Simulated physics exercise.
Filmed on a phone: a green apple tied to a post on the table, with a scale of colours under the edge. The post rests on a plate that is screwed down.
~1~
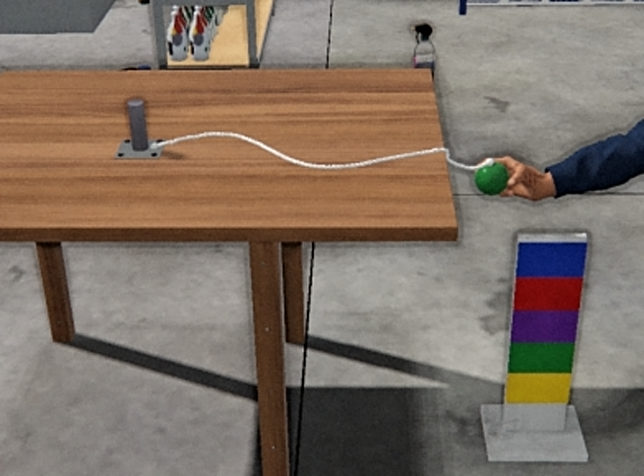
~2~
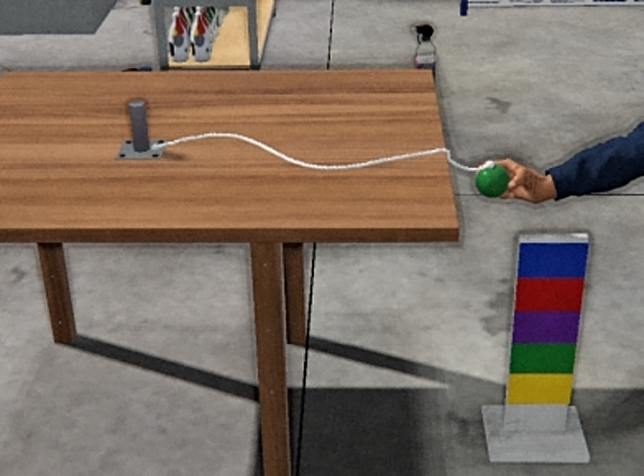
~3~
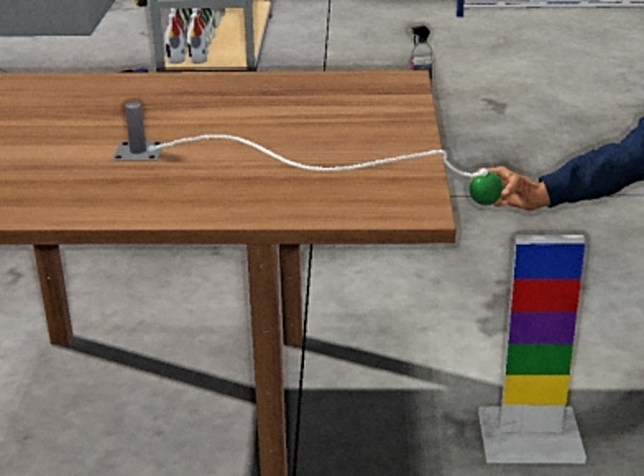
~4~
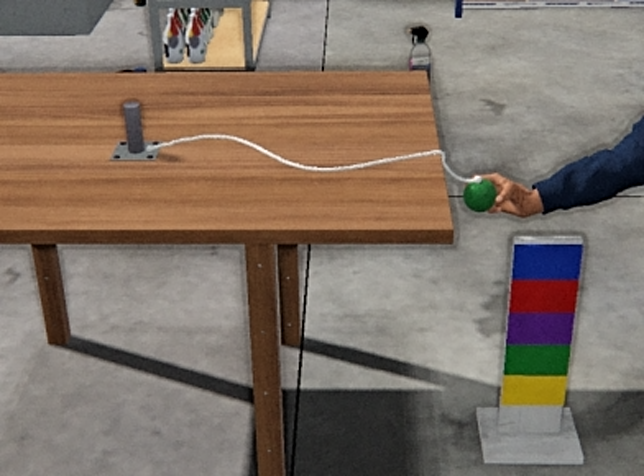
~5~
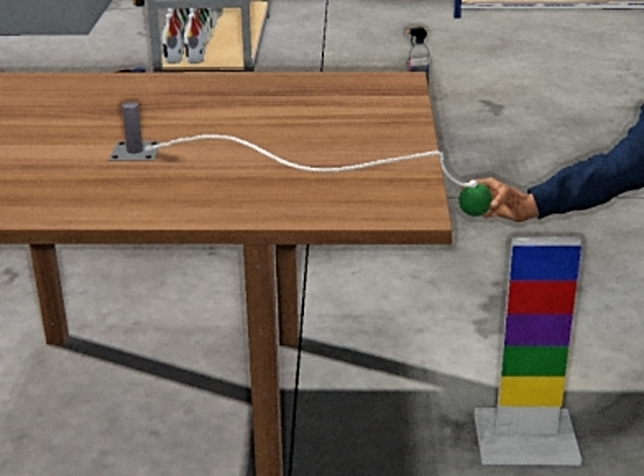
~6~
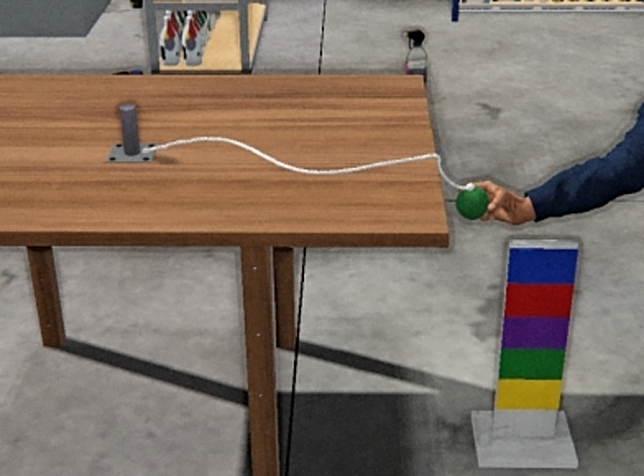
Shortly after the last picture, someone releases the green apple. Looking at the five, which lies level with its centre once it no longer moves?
The blue one lies level with its centre.
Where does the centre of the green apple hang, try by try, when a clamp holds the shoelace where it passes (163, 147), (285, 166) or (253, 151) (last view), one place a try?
It ends up near (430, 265) the first time, (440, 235) the second and (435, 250) the third.
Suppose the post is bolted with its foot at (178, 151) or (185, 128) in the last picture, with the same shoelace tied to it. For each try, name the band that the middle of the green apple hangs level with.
Going case by case, it's red and then red.
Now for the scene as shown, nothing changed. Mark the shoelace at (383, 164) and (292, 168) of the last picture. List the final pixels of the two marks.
Around (427, 160), then around (331, 158).
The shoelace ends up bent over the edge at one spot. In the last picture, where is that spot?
It's the one at (395, 162).
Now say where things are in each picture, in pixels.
Green apple (492, 178); blue (552, 261); red (548, 295); purple (545, 328); green (541, 359); yellow (538, 389), in the first frame.
Green apple (493, 181); shoelace through (185, 140) (247, 140) (291, 161) (363, 165) (428, 153), in the second frame.
Green apple (486, 188), in the third frame.
Green apple (480, 196); shoelace through (180, 141) (242, 141) (286, 162) (357, 167) (423, 155), in the fourth frame.
Green apple (476, 200), in the fifth frame.
Green apple (473, 203); shoelace through (176, 144) (238, 144) (282, 165) (353, 170) (419, 158), in the sixth frame.
Soon after, apple near (461, 260); level with blue.
Then, apple near (408, 268); level with blue.
Further on, apple near (450, 268); level with blue.
At rest, apple near (430, 271); level with blue. The shoelace holds its middle at blue.
